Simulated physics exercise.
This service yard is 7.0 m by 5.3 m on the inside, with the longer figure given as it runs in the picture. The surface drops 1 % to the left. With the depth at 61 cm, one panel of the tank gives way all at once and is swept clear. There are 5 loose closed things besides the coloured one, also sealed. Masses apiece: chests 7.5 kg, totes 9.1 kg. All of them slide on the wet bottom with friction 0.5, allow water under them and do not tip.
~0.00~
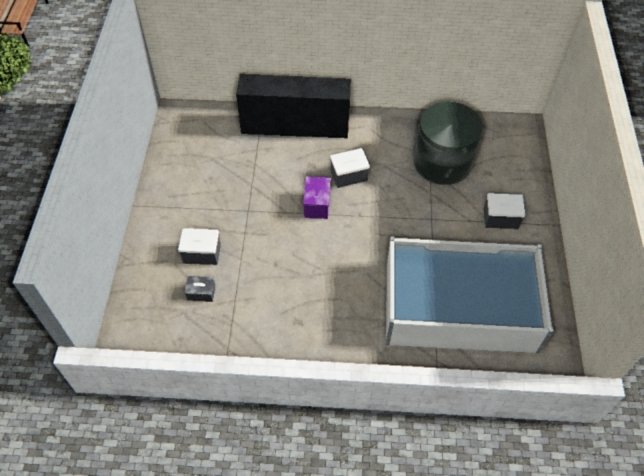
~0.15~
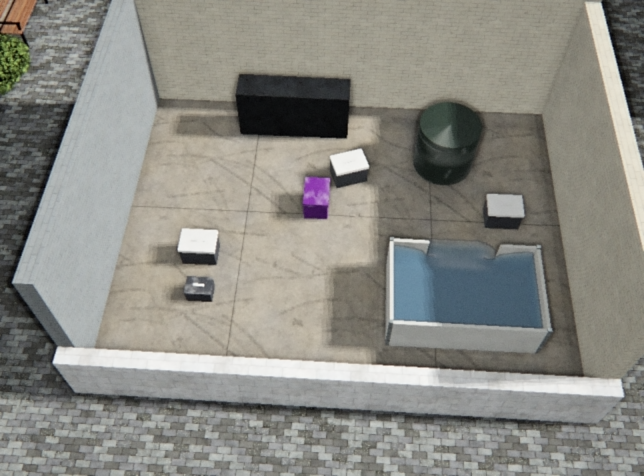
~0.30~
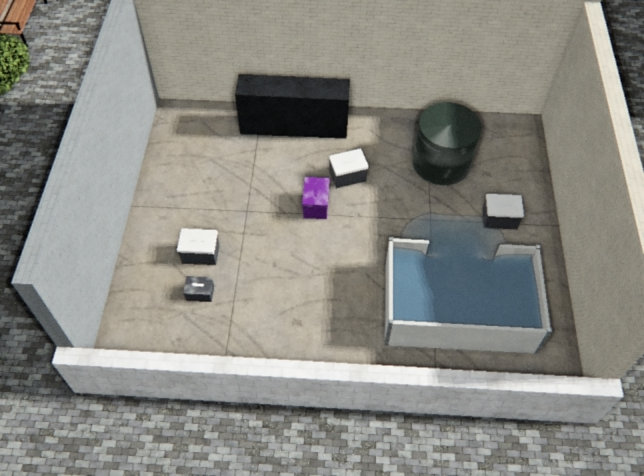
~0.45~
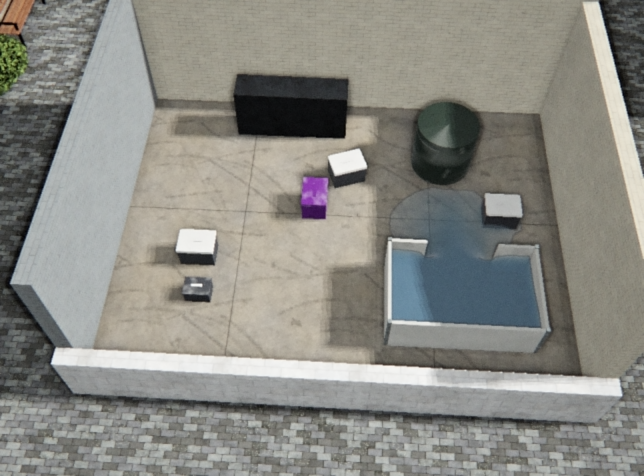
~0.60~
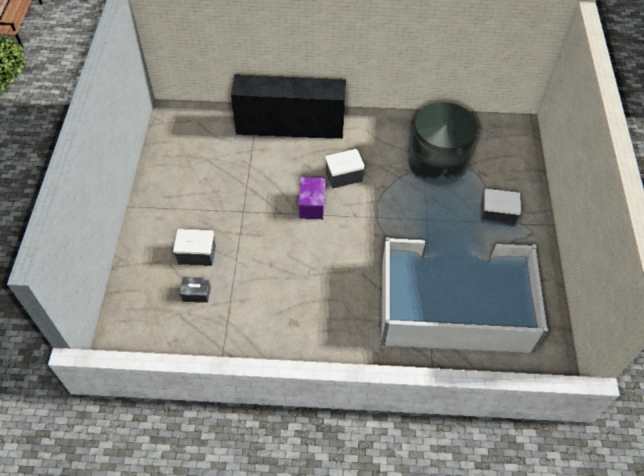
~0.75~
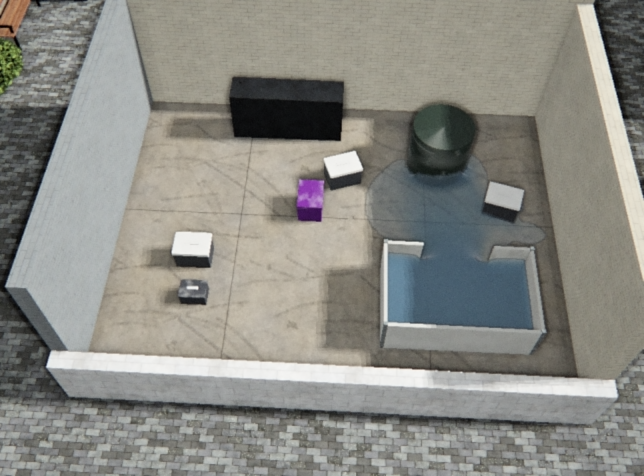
Water pouring through a gap in a tank's back wall, spreading across a walled yard and nudging a small grey-topped box.
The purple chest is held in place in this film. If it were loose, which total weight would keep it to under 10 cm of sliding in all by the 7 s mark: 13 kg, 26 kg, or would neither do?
26 kg, not the lighter one.
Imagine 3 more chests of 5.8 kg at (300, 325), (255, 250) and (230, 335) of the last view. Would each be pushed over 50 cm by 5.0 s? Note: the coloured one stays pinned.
Going through them in that order, the answers are not too far, not too far and not too far.
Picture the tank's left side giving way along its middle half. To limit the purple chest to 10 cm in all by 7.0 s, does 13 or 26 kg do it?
Well, in that case the light one does it.
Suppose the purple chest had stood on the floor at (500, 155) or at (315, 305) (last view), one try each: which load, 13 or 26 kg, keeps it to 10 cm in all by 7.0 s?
In turn: Both fail; the lighter suffices.
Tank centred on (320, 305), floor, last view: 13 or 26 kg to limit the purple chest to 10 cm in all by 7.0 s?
Then the outcome is clear: Not even the heavier works.
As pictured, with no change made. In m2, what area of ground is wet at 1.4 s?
At that time the wet patch spans about 11.5 m2.
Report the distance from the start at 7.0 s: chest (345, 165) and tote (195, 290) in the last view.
Net shift, one by one: 450 cm / 0 cm.
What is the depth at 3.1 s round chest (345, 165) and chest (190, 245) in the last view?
About 3 and 0 cm.
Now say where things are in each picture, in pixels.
In the first frame, the purple chest at (317, 191) rests on the ground; 2.7 m2 under water; 0 of 6 have shifted.
In the second frame, the purple chest at (317, 191) rests on the ground; 3.3 m2 under water; 0 of 6 have shifted.
In the third frame, the purple chest at (316, 191), on the bottom; water covers 4.0 m2; 0 of 6 have shifted.
In the fourth frame, the purple chest at (315, 191), on the bottom; water covers 5.0 m2; 0 of 6 have shifted.
In the fifth frame, the purple chest at (312, 191) rests on the ground; water covers 5.7 m2; 1 of 6 have shifted.
In the sixth frame, the purple chest at (311, 193), on the bottom; 6.5 m2 under water; 1 of 6 have shifted.
After 1.4 s the purple chest would be 0 cm from its start with 13 kg and 0 cm from its start with 26 kg; 0 cm of water round it then.
After 3.1 s the purple chest would be 0 cm from its start with 13 kg and 0 cm from its start with 26 kg; 2 cm of water round it then.
After 4.9 s the purple chest would be 5 cm from its start with 13 kg and 0 cm from its start with 26 kg; 5 cm of water round it then.
After 7.0 s the purple chest would be 60 cm from its start with 13 kg and 0 cm from its start with 26 kg; 4 cm of water round it then.
